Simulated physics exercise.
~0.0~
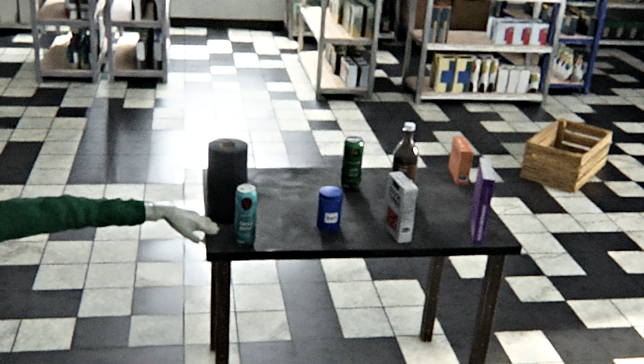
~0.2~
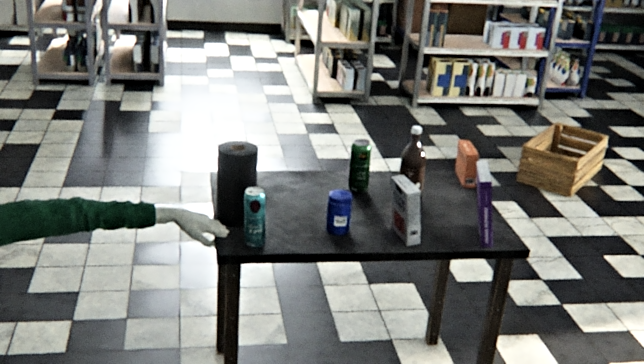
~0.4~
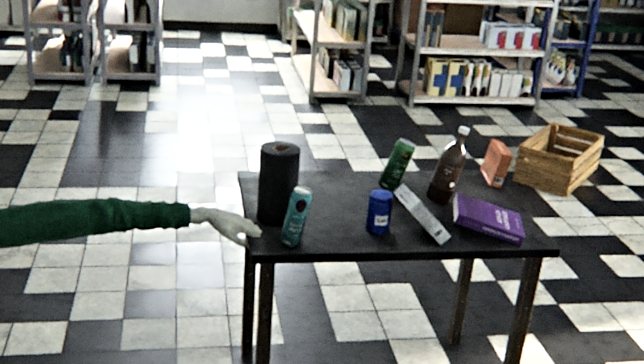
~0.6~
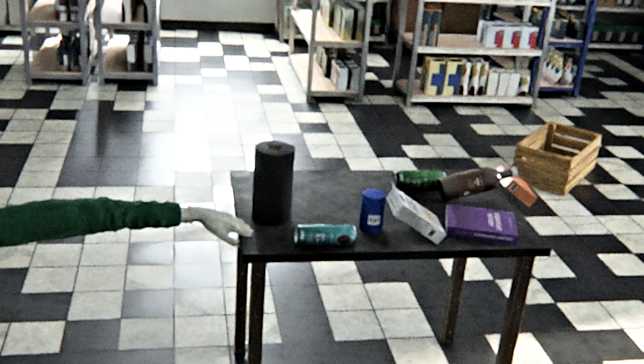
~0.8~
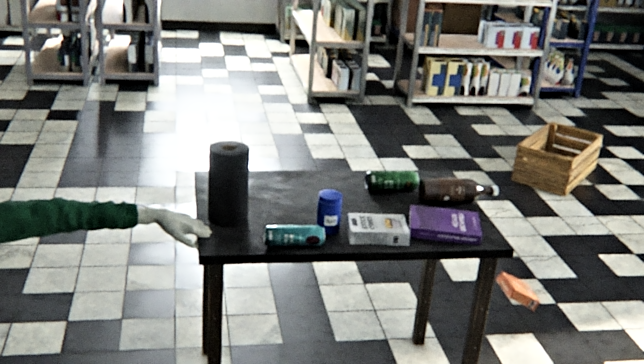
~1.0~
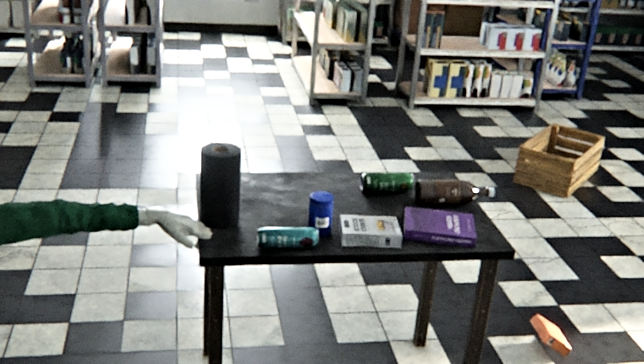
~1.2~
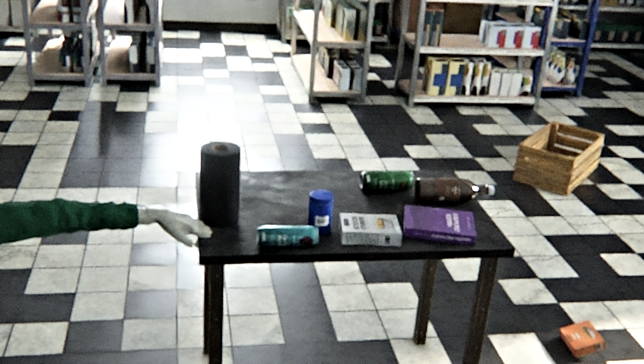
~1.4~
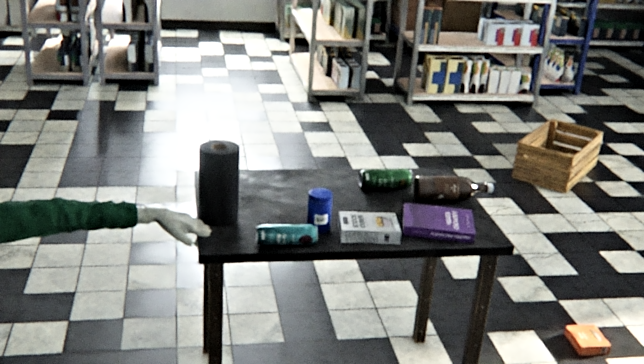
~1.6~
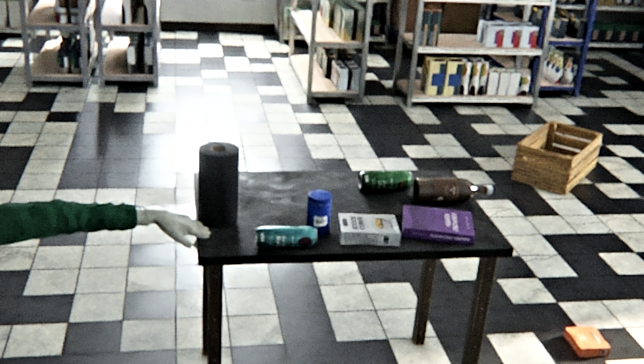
A dark table holding eight objects jolts to the right and then back left in a room with a black-and-white tiled floor, seen from slightly above, with shelves behind and a wooden crate at right. A green-sleeved arm reaches in from the left, its pale hand by the table's edge. As the table moves right, the purple book, white packet, cans and brown bottle tip over, and the orange packet topples off the right side. The table slides back left while the packet tumbles to the floor. Finally, only the black roll and blue jar stand upright.
